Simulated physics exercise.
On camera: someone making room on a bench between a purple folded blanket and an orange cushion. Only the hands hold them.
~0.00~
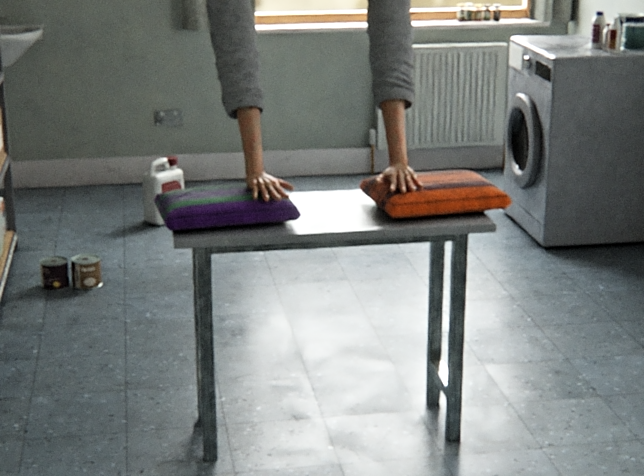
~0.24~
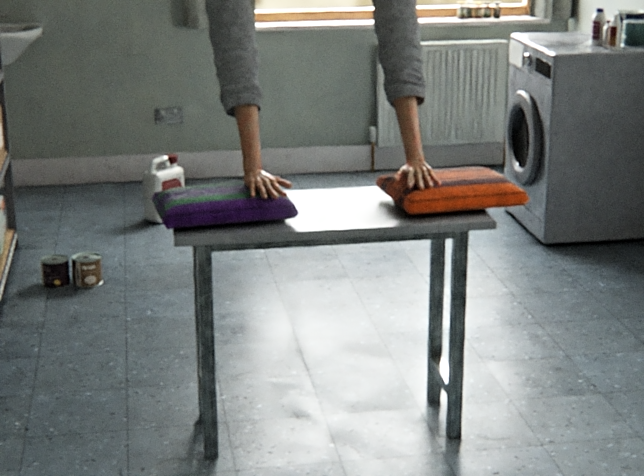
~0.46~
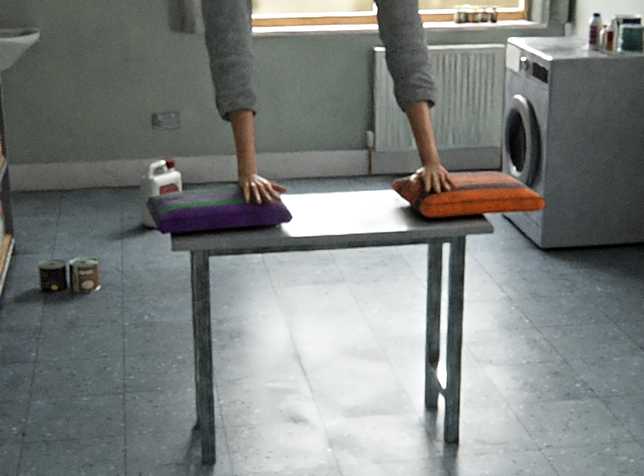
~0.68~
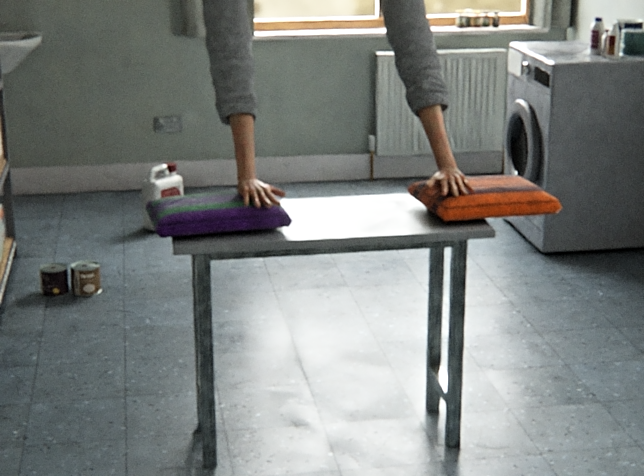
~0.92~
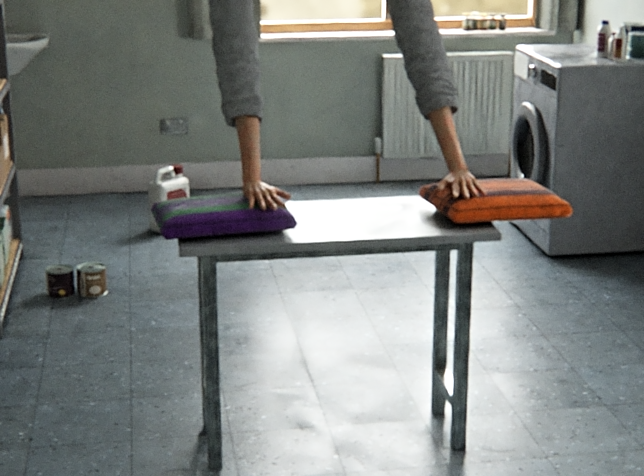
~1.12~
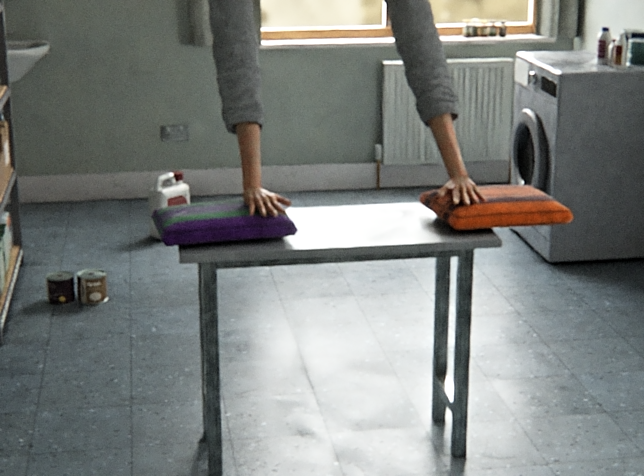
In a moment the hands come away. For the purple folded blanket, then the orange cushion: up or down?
Outcome: The purple folded blanket remains on top, the orange cushion goes down.
Around 1.38 s, folded blanket at rest; cushion tipping outwards near (499, 223).
Around 1.60 s, folded blanket at rest; cushion falling near (507, 327).
Around 1.84 s, folded blanket at rest; cushion on the floor near (532, 406).
Finally, folded blanket at rest; cushion on the floor near (543, 412). The purple folded blanket holds its place and the orange cushion slumps off the end.
